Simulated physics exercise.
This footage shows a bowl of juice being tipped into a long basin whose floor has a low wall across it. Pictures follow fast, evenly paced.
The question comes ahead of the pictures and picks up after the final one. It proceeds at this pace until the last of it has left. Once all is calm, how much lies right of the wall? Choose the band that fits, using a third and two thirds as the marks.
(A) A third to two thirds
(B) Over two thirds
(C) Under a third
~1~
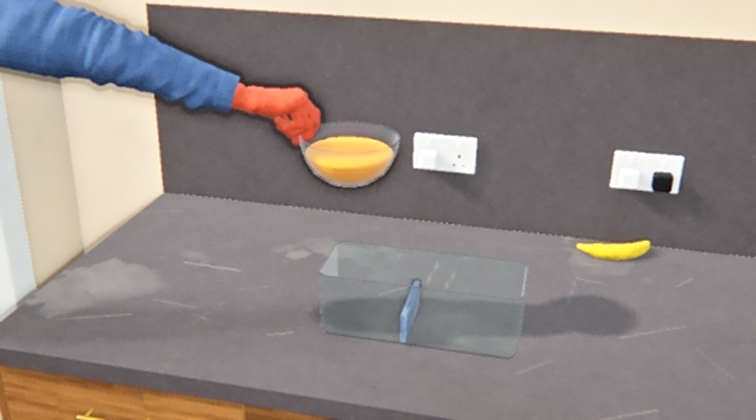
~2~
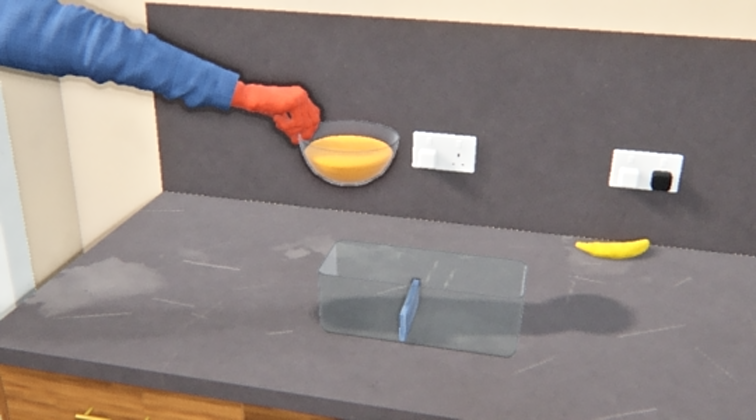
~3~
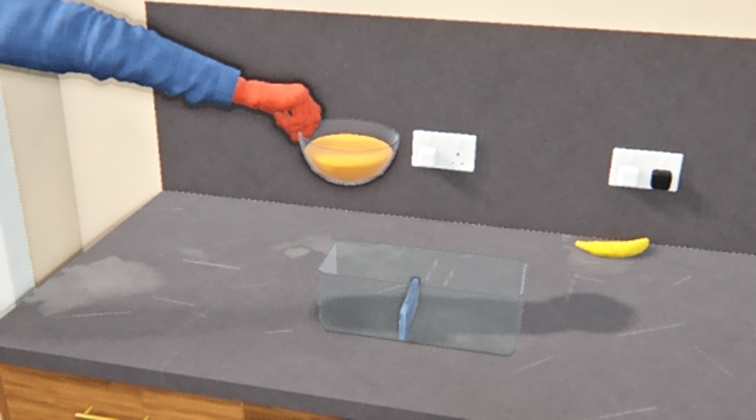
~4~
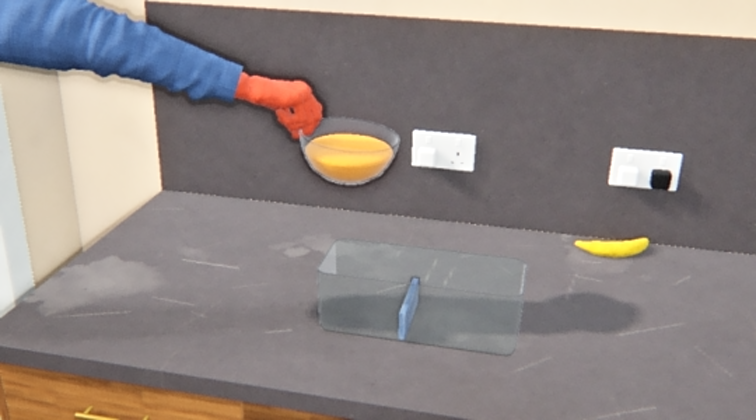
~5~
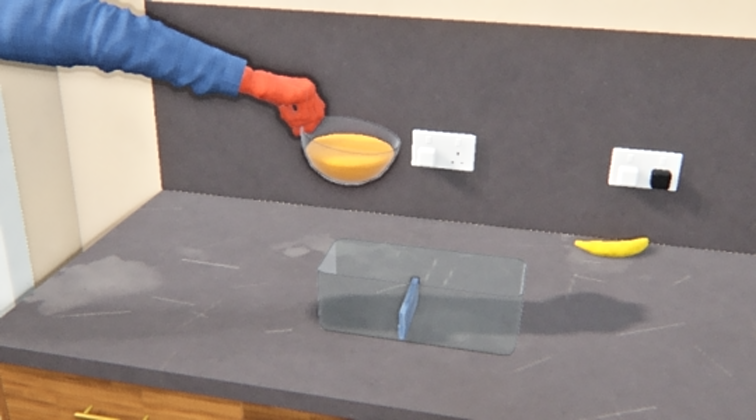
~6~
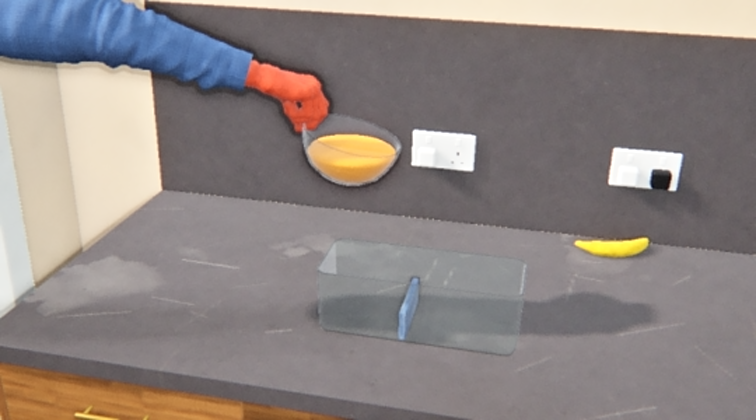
(B) Over two thirds.
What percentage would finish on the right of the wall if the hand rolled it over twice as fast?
I'd put it at some 65 percent.
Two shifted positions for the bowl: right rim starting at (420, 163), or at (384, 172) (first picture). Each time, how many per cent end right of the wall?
Close to 95 in a hundred, then close to 45 in a hundred.
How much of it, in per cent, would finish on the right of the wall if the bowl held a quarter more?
It comes to around 80 percent.
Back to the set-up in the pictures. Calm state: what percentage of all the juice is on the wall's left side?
That is roughly 20 percent of it.
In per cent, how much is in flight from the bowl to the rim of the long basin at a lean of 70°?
Airborne fraction: Approx. 45 %.
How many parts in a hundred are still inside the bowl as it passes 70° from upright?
Near 45 percent is still in there.
A moment on, the bowl is tipped part way and 43 per cent is still to pour, 1 is left of the wall and 13 right of it.
Next, the bowl is tipped right over and 0 per cent is still to pour, 15 is left of the wall and 76 right of it.
Then the bowl is tipped right over and 0 per cent is still to pour, 22 is left of the wall and 77 right of it.
Later the bowl is tipped right over and 0 per cent is still to pour, 22 is left of the wall and 77 right of it.
Finally, 22 per cent lies left of the wall, 77 right of it and 1 outside.
